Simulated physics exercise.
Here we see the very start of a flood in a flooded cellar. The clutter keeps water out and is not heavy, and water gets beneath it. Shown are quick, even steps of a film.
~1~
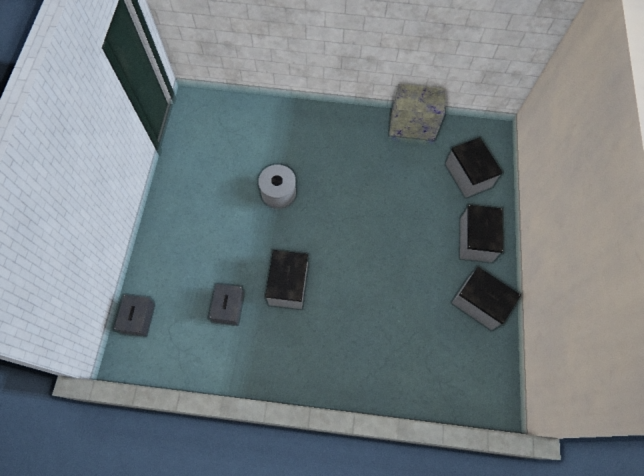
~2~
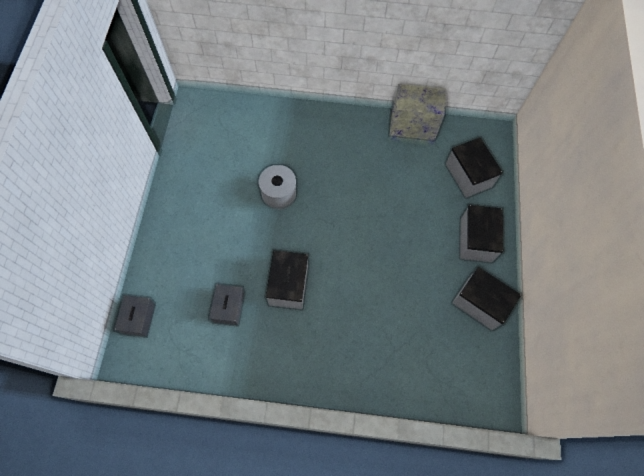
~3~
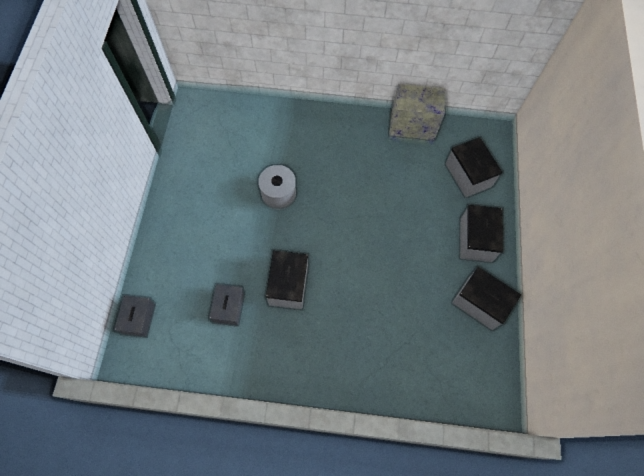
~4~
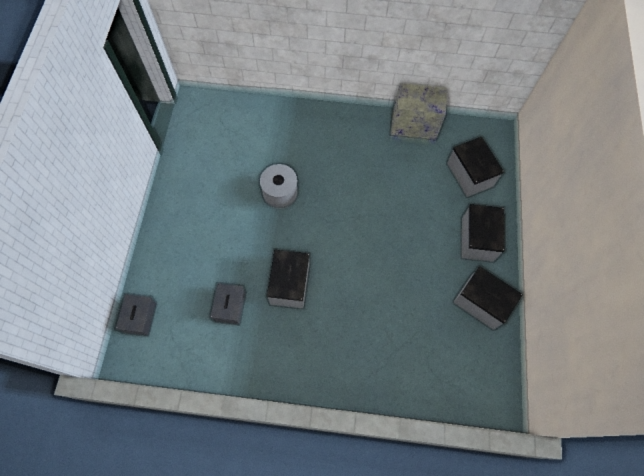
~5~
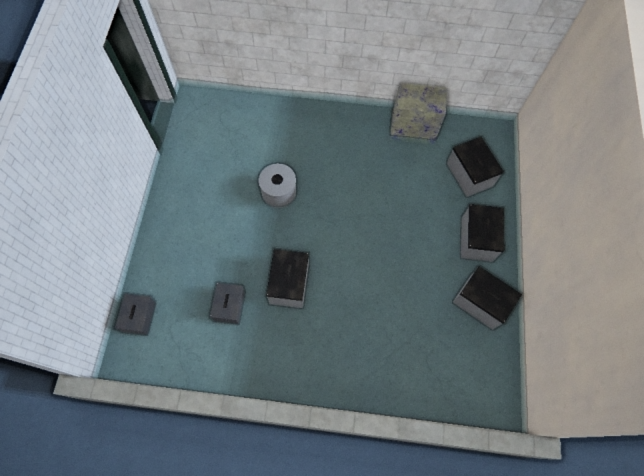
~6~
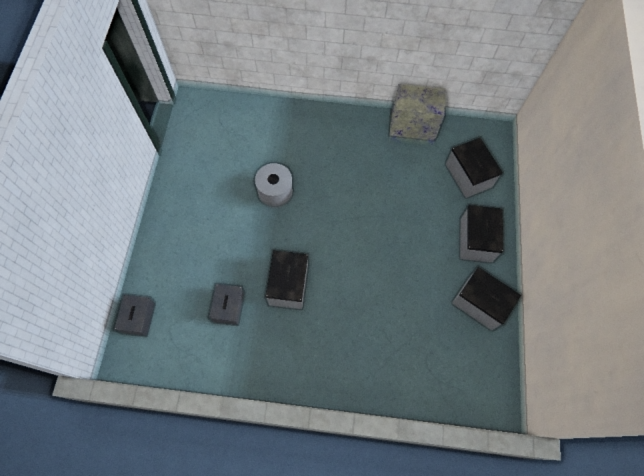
In a flooded cellar seen from above, a dark green door in the left wall opened early on, and then the boxes stayed almost still until the round grey drum shifted very slightly left.
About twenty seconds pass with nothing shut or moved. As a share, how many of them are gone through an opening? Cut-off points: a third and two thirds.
Less than a third.
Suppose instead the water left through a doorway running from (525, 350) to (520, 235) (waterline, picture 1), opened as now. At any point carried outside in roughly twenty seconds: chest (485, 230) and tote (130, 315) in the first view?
First lost, second retained.
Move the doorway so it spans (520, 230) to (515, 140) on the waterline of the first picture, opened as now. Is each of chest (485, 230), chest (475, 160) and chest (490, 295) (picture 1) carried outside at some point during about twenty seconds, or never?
Object by object: Drifts out, drifts out, drifts out.
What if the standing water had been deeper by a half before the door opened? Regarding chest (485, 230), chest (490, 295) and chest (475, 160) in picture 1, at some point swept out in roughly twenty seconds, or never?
Item by item: Retained, retained and retained.
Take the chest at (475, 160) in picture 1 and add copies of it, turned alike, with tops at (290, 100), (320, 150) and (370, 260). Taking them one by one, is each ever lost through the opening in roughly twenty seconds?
The first departs, the second departs, the third remains behind.
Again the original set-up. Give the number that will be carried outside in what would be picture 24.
I make it 0.
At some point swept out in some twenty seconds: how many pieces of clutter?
Counting them up gives 1.
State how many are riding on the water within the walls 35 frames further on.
So that is 6.
A moment on, 0 of 7 are out; 7 afloat.
Next, 0 of 7 are out; 7 afloat.
Later, 1 of 7 are out; 6 afloat.
In the end, 1 of 7 are out; 6 afloat.
